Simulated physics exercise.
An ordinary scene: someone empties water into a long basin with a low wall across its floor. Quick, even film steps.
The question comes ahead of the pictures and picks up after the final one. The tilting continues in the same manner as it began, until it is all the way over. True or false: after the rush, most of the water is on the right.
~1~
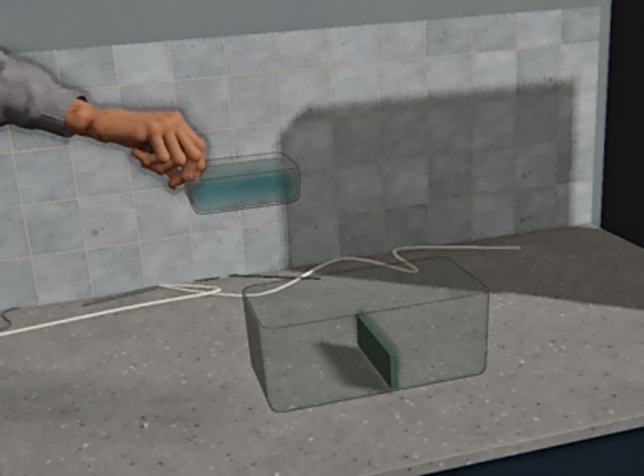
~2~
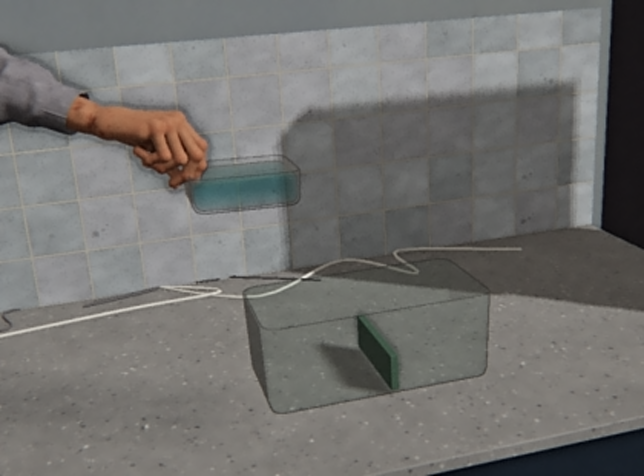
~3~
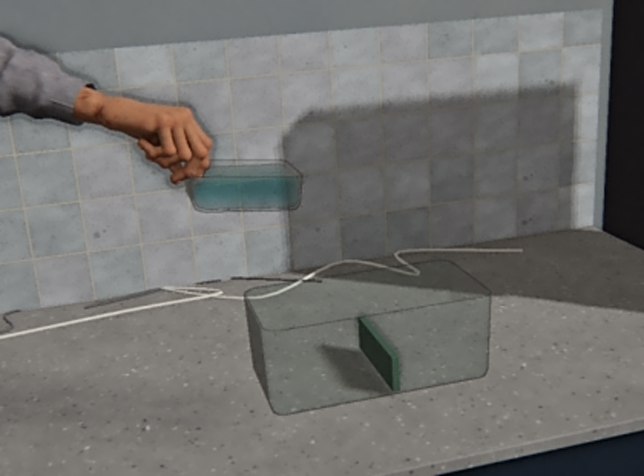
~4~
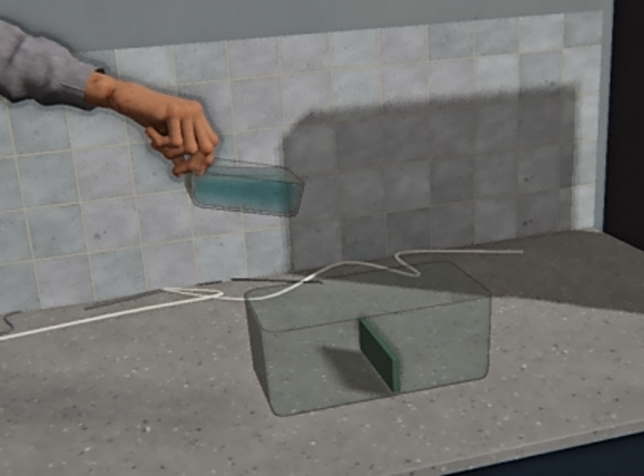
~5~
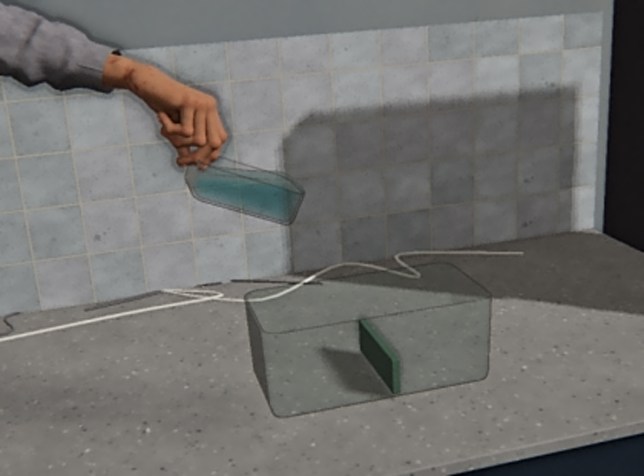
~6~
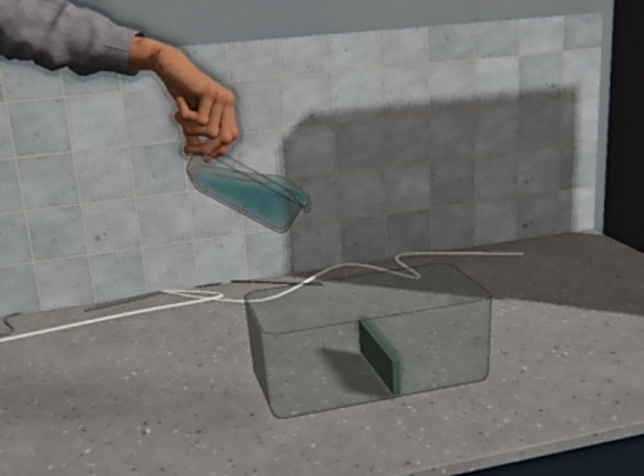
False, it is on the left.
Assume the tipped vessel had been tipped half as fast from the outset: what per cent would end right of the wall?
Near 5 parts in a hundred.
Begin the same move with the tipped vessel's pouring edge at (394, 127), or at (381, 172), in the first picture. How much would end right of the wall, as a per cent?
One after the other: 80 %, 80 %.
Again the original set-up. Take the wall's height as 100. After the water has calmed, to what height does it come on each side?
Left near 30; right near 0.
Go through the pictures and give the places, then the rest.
In the first picture, it leans 0°; its right rim is at (291, 161); the water meets the walls at (187, 177) and (288, 165); the long basin's rim runs from (251, 309) to (468, 274); the wall's top is at (376, 334).
In the second picture, it leans 2°; its right rim is at (292, 164); the water meets the walls at (188, 178) and (290, 167).
In the third picture, it leans 6°; its right rim is at (294, 169); the water meets the walls at (190, 176) and (291, 170).
In the fourth picture, it leans 14°; its right rim is at (296, 177); the water meets the walls at (191, 175) and (294, 173).
In the fifth picture, it leans 24°; its right rim is at (296, 188); the water meets the walls at (192, 174) and (288, 178); 4 per cent is over the edge.
In the sixth picture, it leans 35°; its right rim is at (294, 199); the water meets the walls at (191, 174) and (280, 184); 12 per cent is over the edge.
A moment on, the tilt is 102° and 4 per cent is still to pour, 51 is left of the wall and 0 right of it.
Next, the tilt is 111° and 0 per cent is still to pour, 93 is left of the wall and 2 right of it.
Then the tilt is 111° and 0 per cent is still to pour, 93 is left of the wall and 3 right of it.
Later the tilt is 111° and 0 per cent is still to pour, 93 is left of the wall and 3 right of it.
In the end 93 per cent lies left of the wall, 3 right of it and 3 outside.
